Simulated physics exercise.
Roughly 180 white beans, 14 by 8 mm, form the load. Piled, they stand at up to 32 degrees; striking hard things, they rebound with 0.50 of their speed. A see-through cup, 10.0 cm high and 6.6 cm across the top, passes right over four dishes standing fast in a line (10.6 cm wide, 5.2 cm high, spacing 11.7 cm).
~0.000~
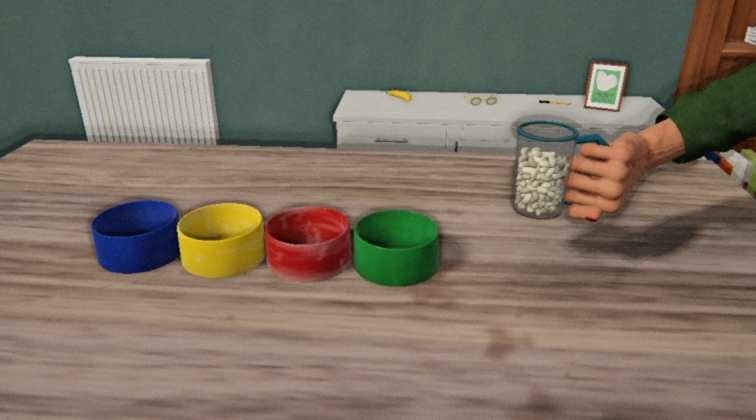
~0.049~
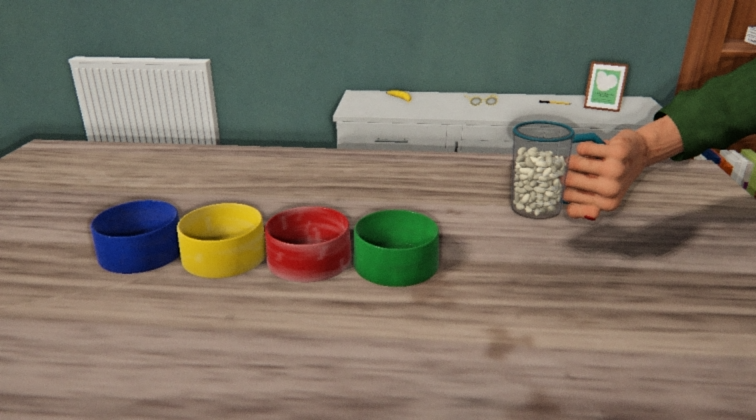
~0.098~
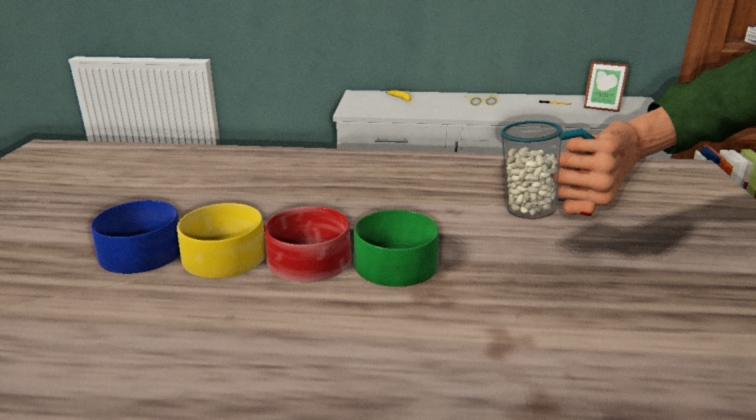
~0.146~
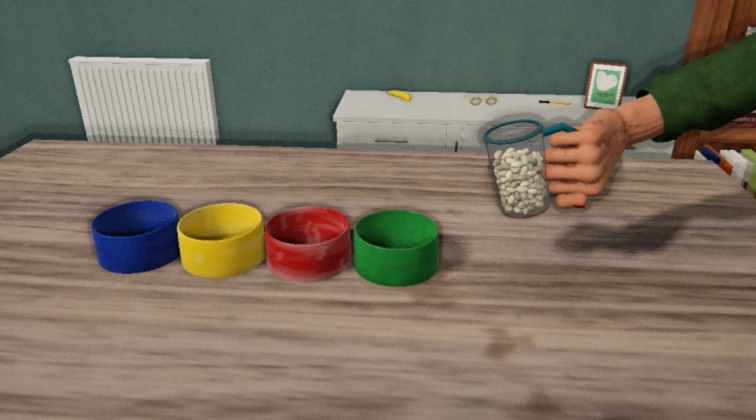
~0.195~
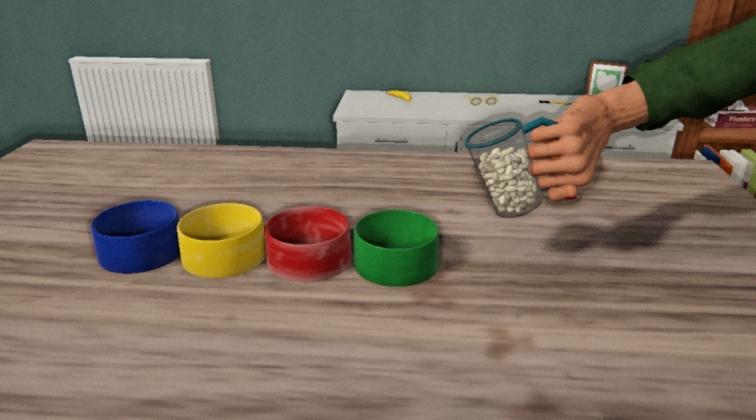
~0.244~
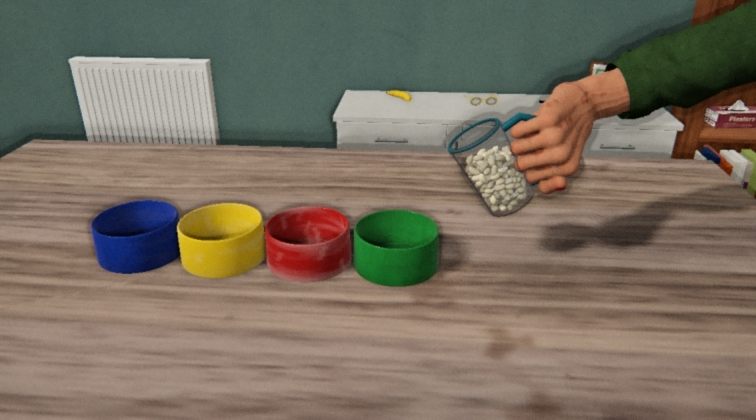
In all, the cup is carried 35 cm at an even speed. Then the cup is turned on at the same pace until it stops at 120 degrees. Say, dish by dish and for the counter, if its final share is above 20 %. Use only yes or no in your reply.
Red: Yes; blue: No; green: No; yellow: Yes; counter: No.
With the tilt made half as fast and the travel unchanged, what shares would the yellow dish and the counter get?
Yellow 100, counter 0.
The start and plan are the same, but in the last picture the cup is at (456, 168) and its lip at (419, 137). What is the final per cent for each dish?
Dish by dish: Red 0 per cent, blue 0 per cent, green 0 per cent, yellow 100 per cent.
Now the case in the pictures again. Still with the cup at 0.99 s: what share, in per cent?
25 %.
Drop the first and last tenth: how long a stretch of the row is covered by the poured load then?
Roughly 15 cm.
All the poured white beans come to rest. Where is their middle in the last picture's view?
About (270, 249).
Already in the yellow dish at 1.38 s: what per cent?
Roughly 45 %.
After 0.69 s, tilt 110 degrees; cup holds 95 %, red 5 %.
After 0.99 s, tilt 120 degrees; cup holds 25 %, red 55 %, yellow 10 %.
After 1.38 s, tilt 120 degrees; cup holds 0 %, red 45 %, yellow 45 %.
At rest (2.3 s), red 45 %, blue 0 %, green 0 %, yellow 45 %, counter 10 %.
